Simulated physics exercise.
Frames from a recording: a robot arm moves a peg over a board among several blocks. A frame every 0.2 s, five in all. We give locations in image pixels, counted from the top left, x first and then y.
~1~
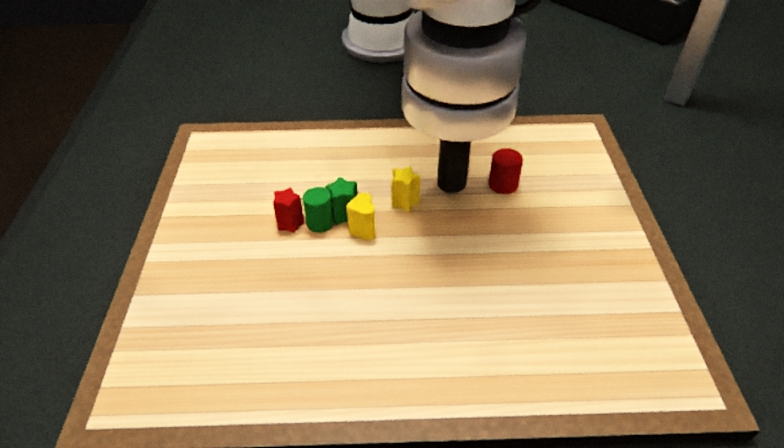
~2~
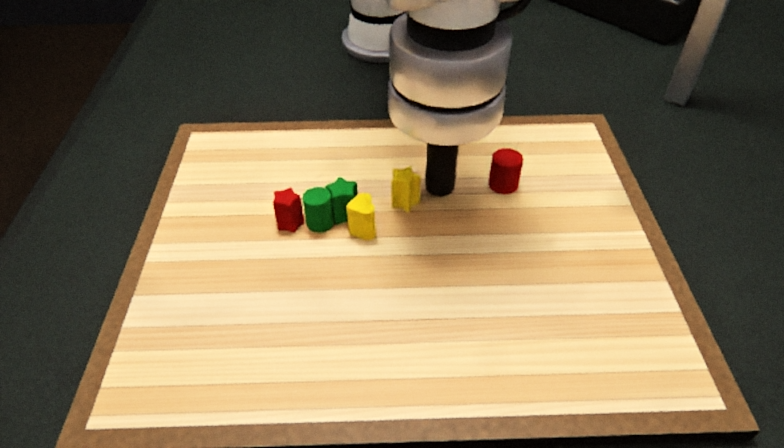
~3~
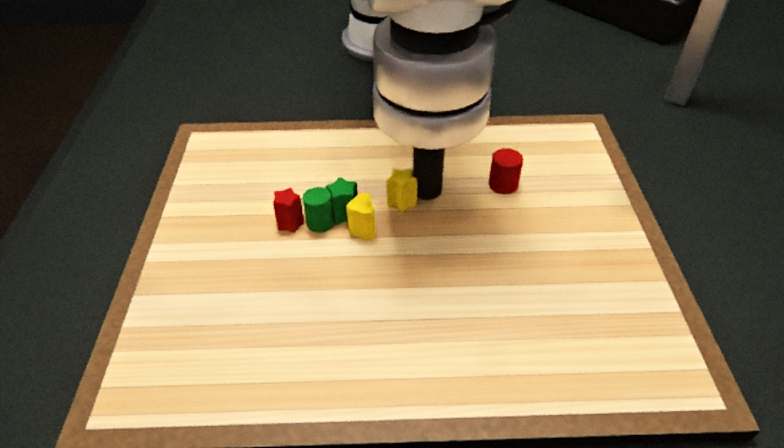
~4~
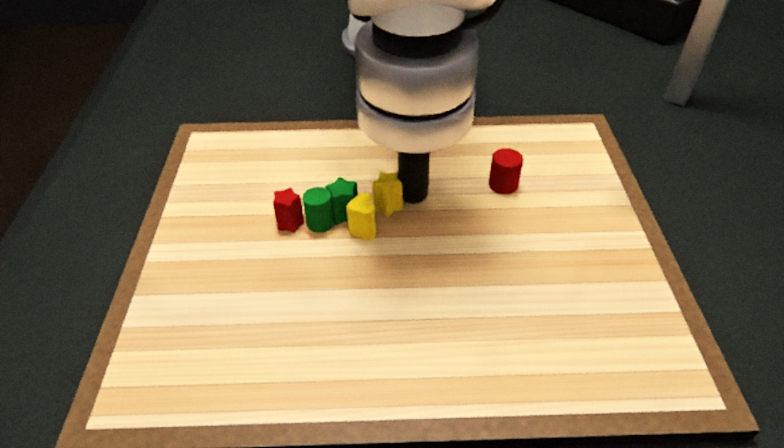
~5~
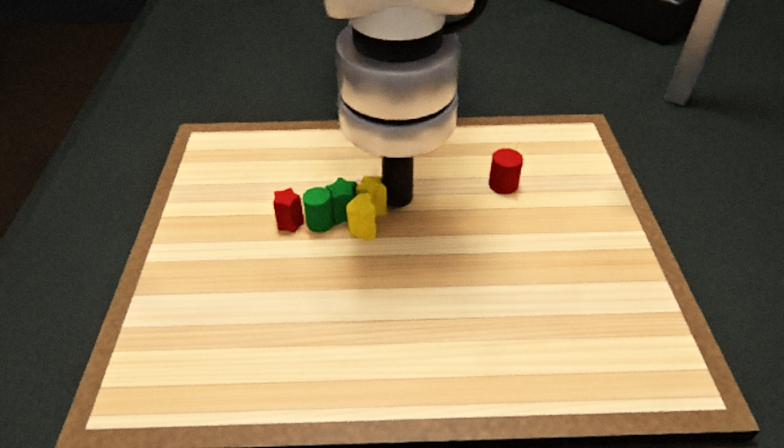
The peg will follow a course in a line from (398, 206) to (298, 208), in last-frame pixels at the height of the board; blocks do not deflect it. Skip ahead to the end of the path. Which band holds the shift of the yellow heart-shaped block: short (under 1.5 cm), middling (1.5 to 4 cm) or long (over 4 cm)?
It travels less than 1.5 cm.
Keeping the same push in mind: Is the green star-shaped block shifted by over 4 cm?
In short: Yes.
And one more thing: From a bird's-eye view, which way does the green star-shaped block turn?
From overhead, the rotation is counterclockwise.
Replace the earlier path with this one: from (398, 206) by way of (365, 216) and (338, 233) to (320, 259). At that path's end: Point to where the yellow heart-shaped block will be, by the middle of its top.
It sits at (347, 230).
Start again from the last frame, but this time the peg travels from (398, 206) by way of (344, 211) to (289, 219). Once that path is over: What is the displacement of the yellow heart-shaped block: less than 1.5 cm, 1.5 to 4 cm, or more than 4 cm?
The move is short, under 1.5 cm.
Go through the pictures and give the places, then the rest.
In the first picture, lower end of the peg (452, 184), tops of blocks, green round block (316, 195), green star-shaped block (341, 186), yellow heart-shaped block (362, 203), yellow star-shaped block (405, 175).
In the second picture, peg (440, 187), blocks as before.
In the third picture, peg (427, 191), yellow star-shaped block (402, 175).
In the fourth picture, peg (413, 194), yellow star-shaped block (388, 179).
In the fifth picture, peg (398, 198), green round block (316, 195), green star-shaped block (341, 186), yellow heart-shaped block (362, 203), yellow star-shaped block (372, 183).
What follows on the original path. One third of the way, peg (363, 199); green round block (289, 204); green star-shaped block (308, 189), turned 25° anticlockwise; yellow heart-shaped block (358, 205), turned 20° anticlockwise; yellow star-shaped block (336, 185).
Two thirds of the way, peg (329, 200); green round block (277, 213); green star-shaped block (276, 194), turned 70° anticlockwise; yellow heart-shaped block (358, 205), turned 20° anticlockwise; yellow star-shaped block (300, 183).
At the end, peg (297, 201); green round block (276, 213); green star-shaped block (246, 197), turned 95° anticlockwise; yellow heart-shaped block (358, 205), turned 20° anticlockwise; yellow star-shaped block (266, 183).
